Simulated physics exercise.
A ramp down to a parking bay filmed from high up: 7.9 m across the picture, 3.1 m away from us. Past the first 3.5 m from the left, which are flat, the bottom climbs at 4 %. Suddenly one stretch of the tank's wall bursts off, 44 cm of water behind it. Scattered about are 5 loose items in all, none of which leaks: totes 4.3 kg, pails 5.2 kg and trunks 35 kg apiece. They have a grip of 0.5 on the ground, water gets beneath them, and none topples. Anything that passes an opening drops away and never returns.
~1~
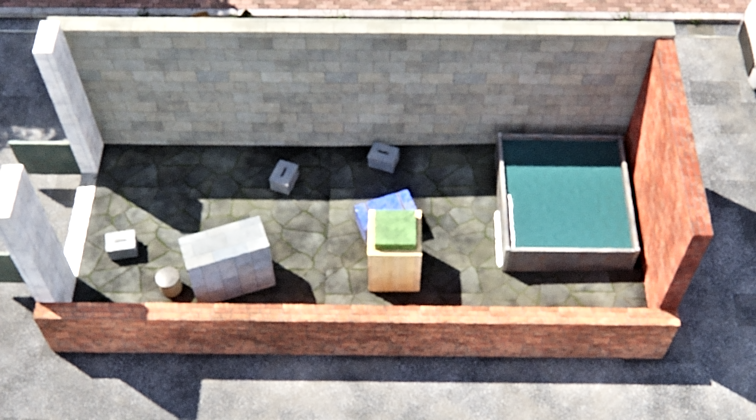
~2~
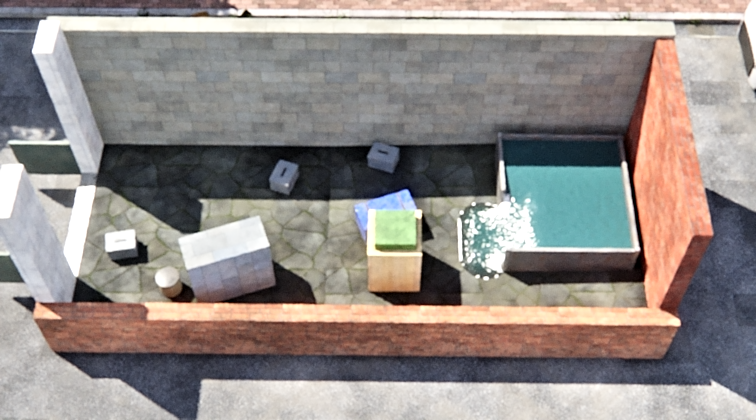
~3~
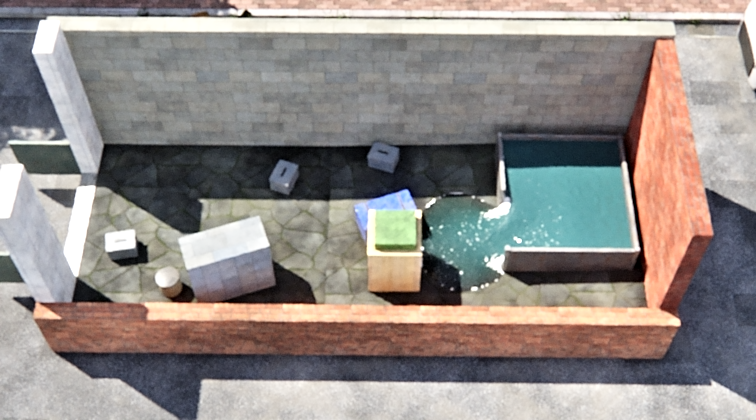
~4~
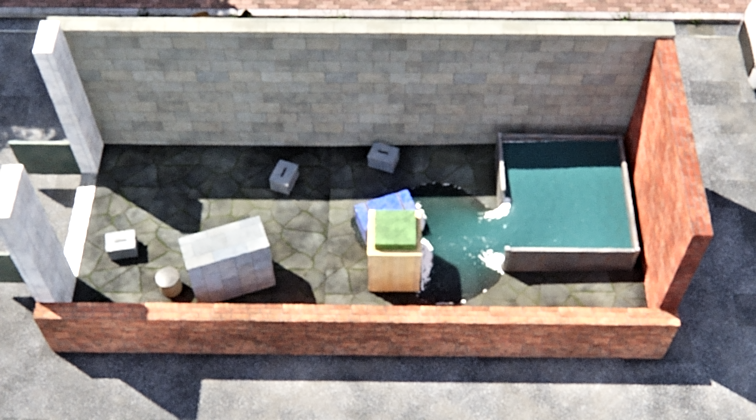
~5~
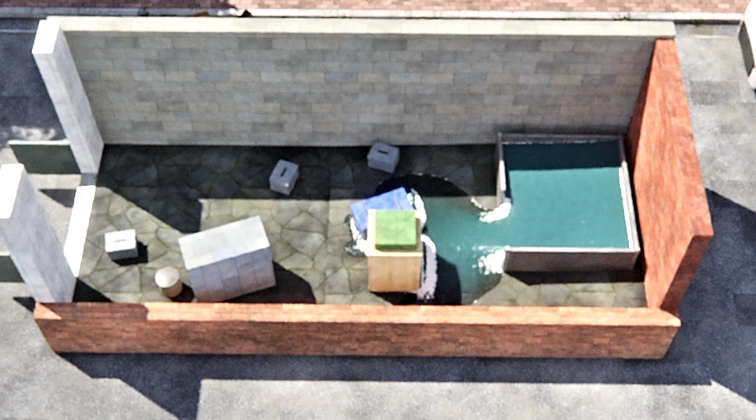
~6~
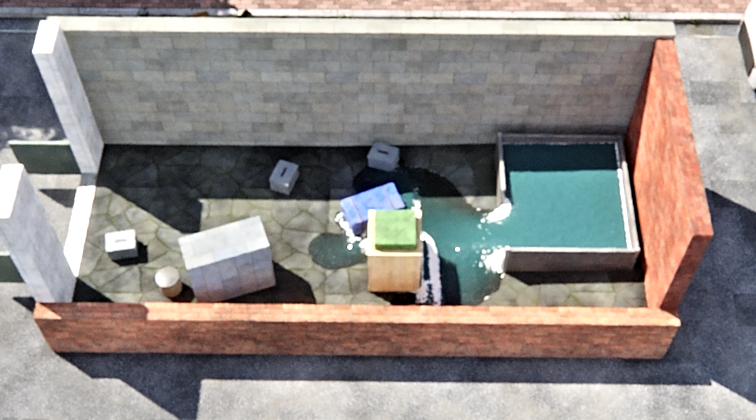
Water bursts from the tank's left side, spreads around the boxes and nudges the blue one left.
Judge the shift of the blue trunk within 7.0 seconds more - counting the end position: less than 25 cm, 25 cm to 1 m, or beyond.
Verdict: Long haul.
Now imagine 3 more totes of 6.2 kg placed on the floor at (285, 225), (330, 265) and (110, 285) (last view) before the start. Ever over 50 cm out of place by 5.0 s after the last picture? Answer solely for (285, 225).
Well, it's higher.
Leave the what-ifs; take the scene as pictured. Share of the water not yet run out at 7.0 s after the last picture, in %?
Around 80 per cent of the water is still in there.
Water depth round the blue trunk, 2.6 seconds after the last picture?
Depth: About 6 cm.
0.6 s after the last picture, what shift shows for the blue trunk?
Shift by then: About 100 cm.
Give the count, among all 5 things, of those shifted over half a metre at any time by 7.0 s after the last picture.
4.
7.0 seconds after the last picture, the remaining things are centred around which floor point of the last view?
I'd put it close to (237, 203) in the last view.
Then, 0.6 s after the last picture the blue trunk is near (336, 178), 0.9 m from its start, aground; 0 of 5 are out; 0 afloat.
Then, 2.6 s after the last picture the blue trunk is near (210, 148), 2.8 m from its start, aground; 0 of 5 are out; 2 afloat.
Then, 4.6 s after the last picture the blue trunk is near (158, 153), 3.5 m from its start, aground; 1 of 5 are out; 1 afloat.
Then, 7.0 s after the last picture the blue trunk is near (158, 153), 3.5 m from its start, aground; 2 of 5 are out; 1 afloat.
